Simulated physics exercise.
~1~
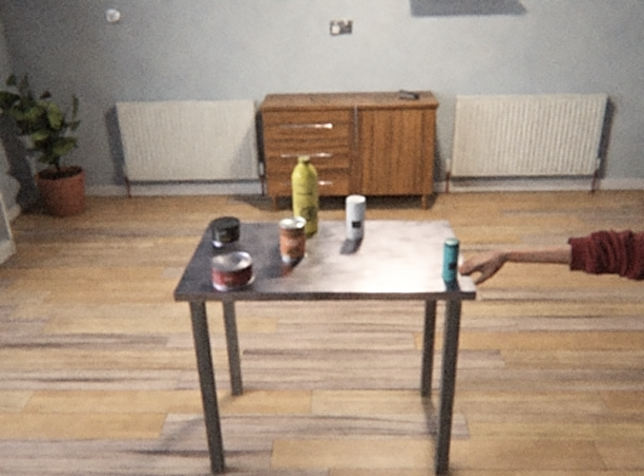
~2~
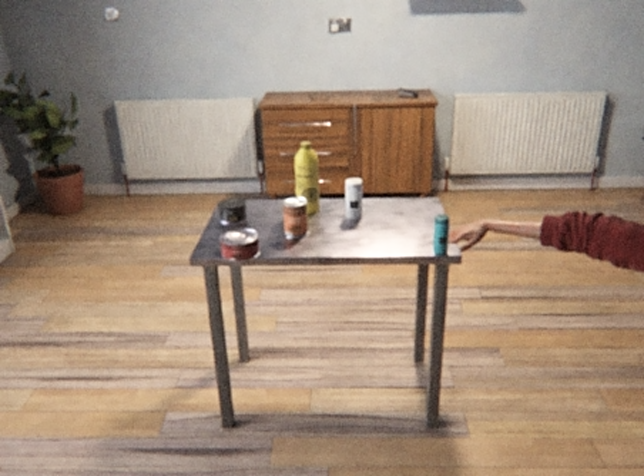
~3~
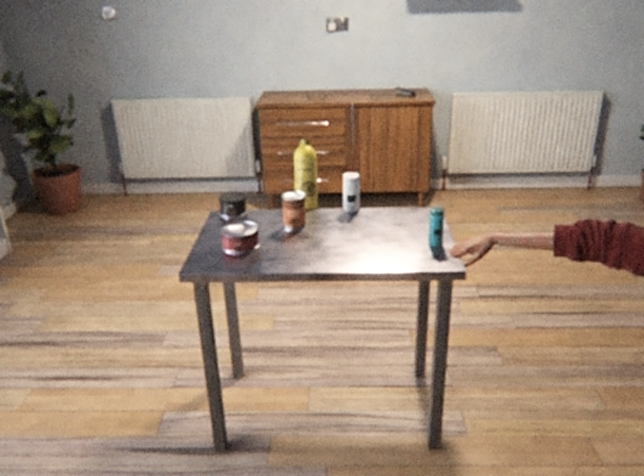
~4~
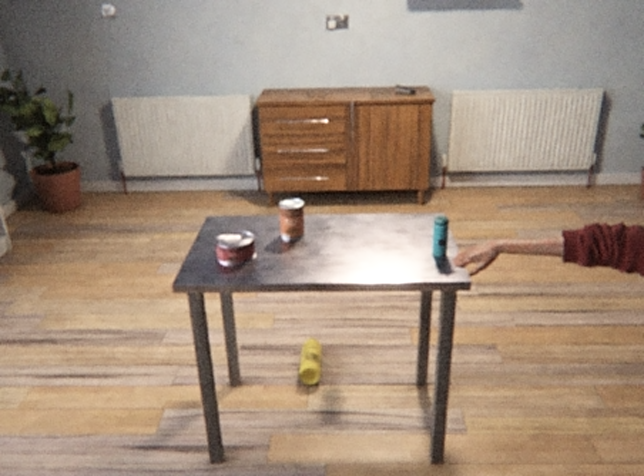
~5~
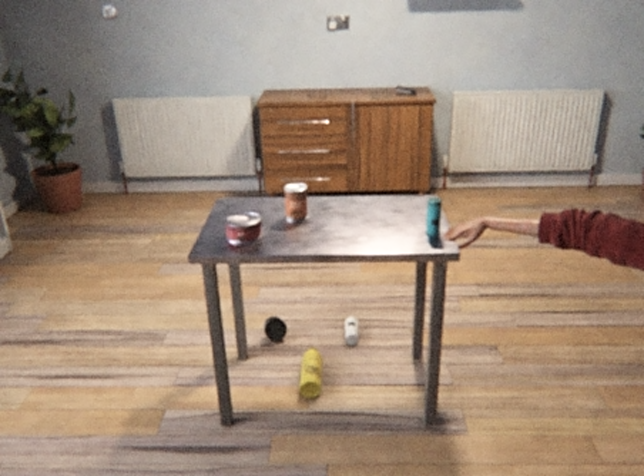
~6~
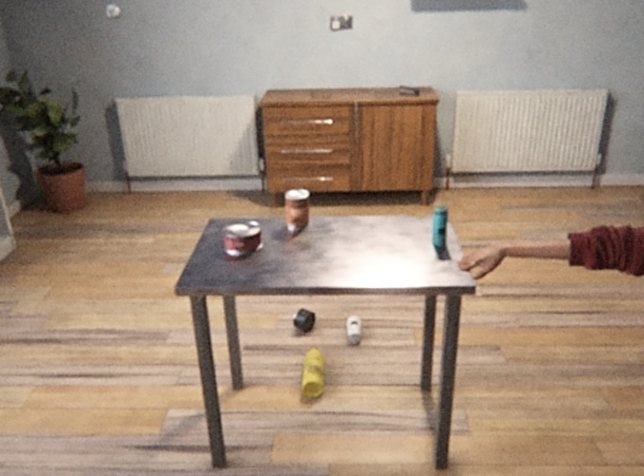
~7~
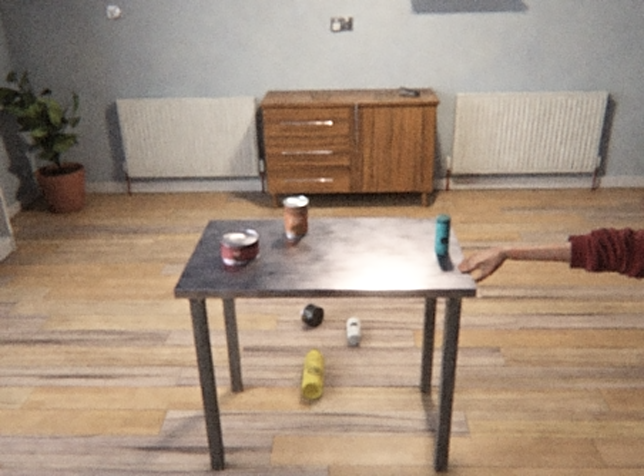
In a room, a hand jolts a table and three of six containers fall off.
